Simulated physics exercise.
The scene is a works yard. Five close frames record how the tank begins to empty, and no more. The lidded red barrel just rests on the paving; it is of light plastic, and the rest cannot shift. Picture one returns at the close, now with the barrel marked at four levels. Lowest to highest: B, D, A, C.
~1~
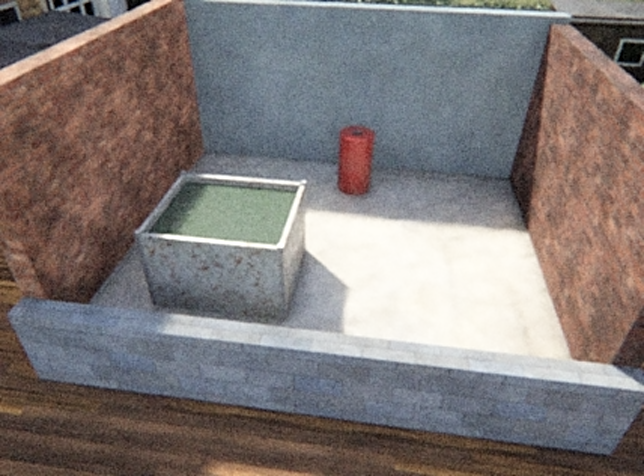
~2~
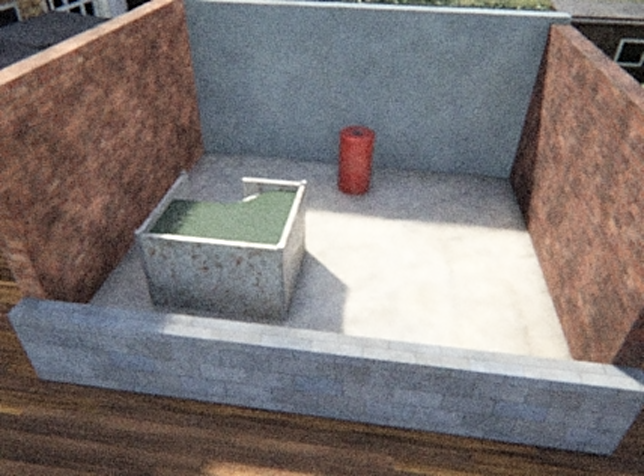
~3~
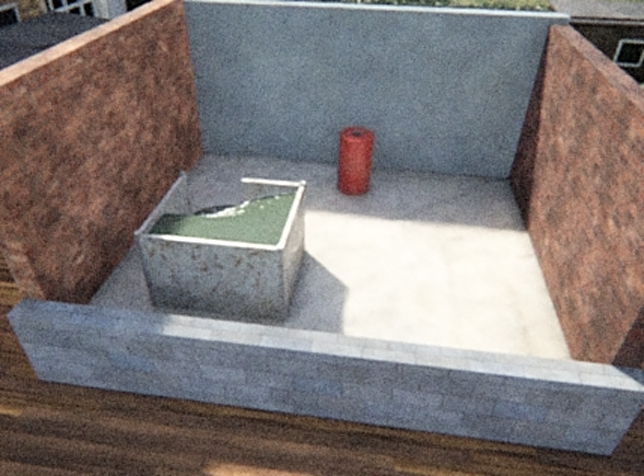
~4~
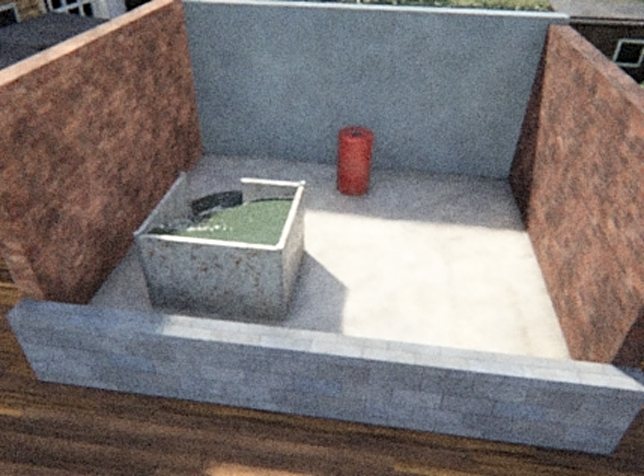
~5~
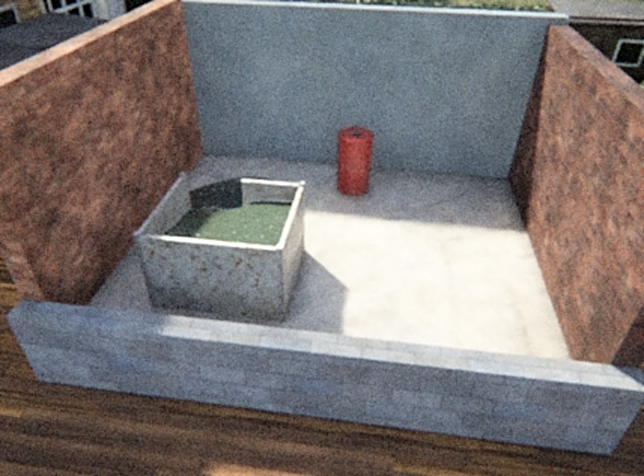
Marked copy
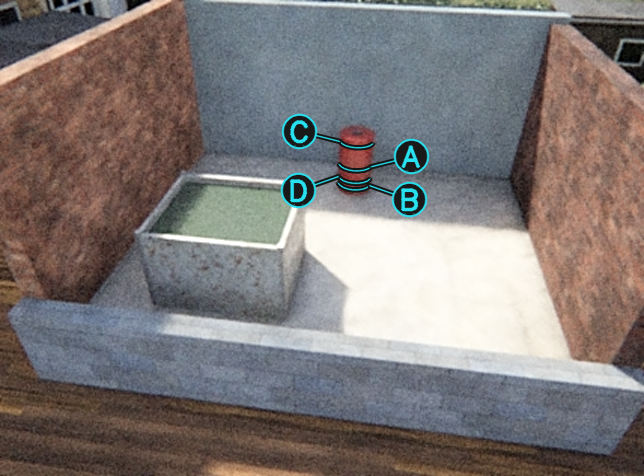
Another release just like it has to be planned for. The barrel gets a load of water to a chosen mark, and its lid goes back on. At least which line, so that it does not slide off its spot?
The limit is A.
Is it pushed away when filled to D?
Yes, that goes wrong.
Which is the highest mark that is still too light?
D.
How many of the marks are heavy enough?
Two of them.
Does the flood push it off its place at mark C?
No, that is safe.
In cyan, A at (353, 170); B at (352, 189); C at (355, 147); D at (353, 183); from the bottom up B, D, A, C.
For mark A, it shifts by a finger or two and stays.
For mark B, it is pushed about 3 times its own width away.
For mark C, it does not move.
For mark D, it is pushed about its own width away.
